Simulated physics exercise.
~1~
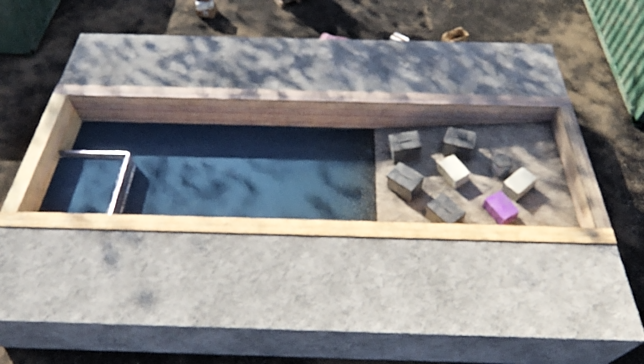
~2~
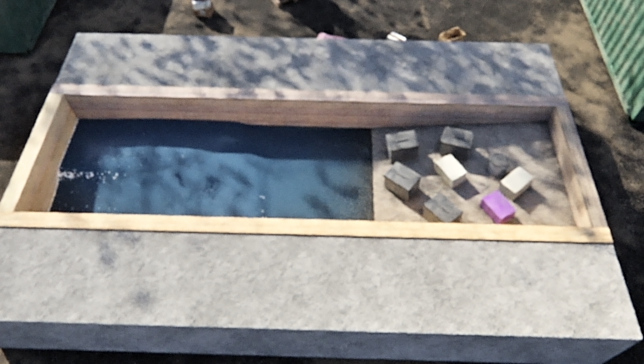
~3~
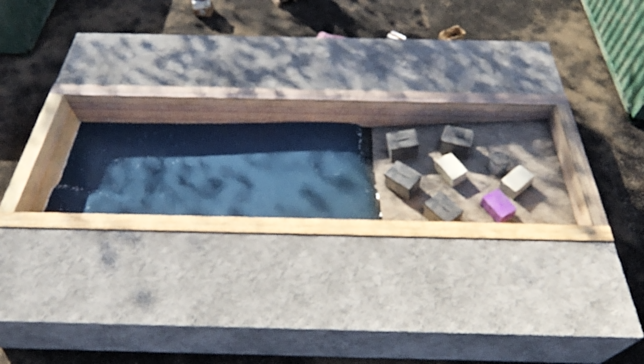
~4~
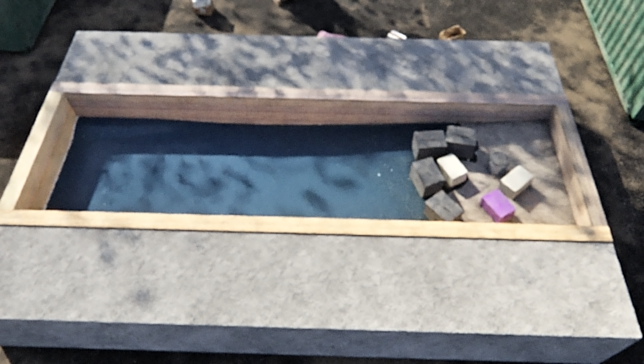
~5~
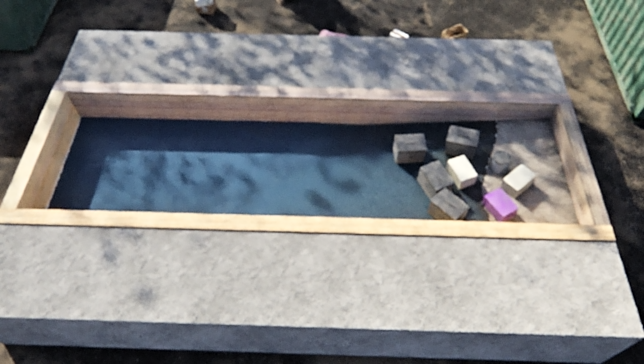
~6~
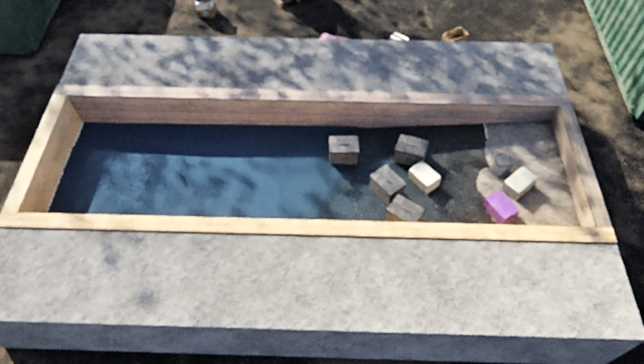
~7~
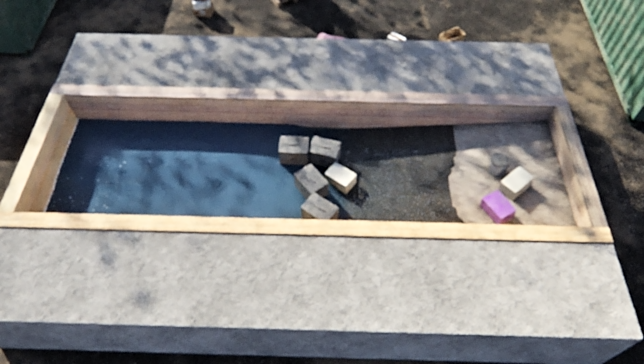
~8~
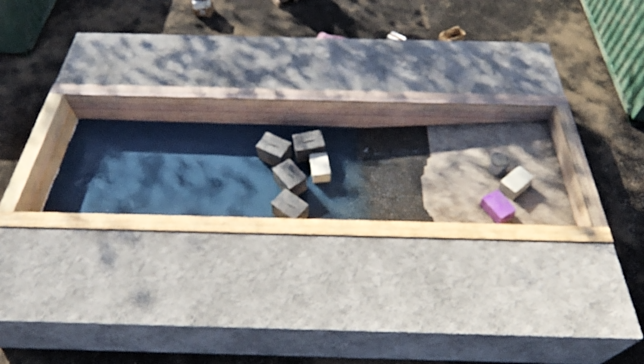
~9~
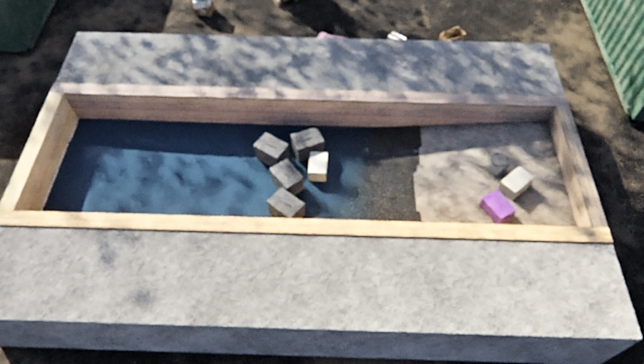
In a shallow wood-edged basin between grey slabs, a barrier at the left vanishes and water surges right, nudging grey blocks and then carrying them and a pale one left, where they settle clustered mid-basin while a purple block and another pale one remain at right.
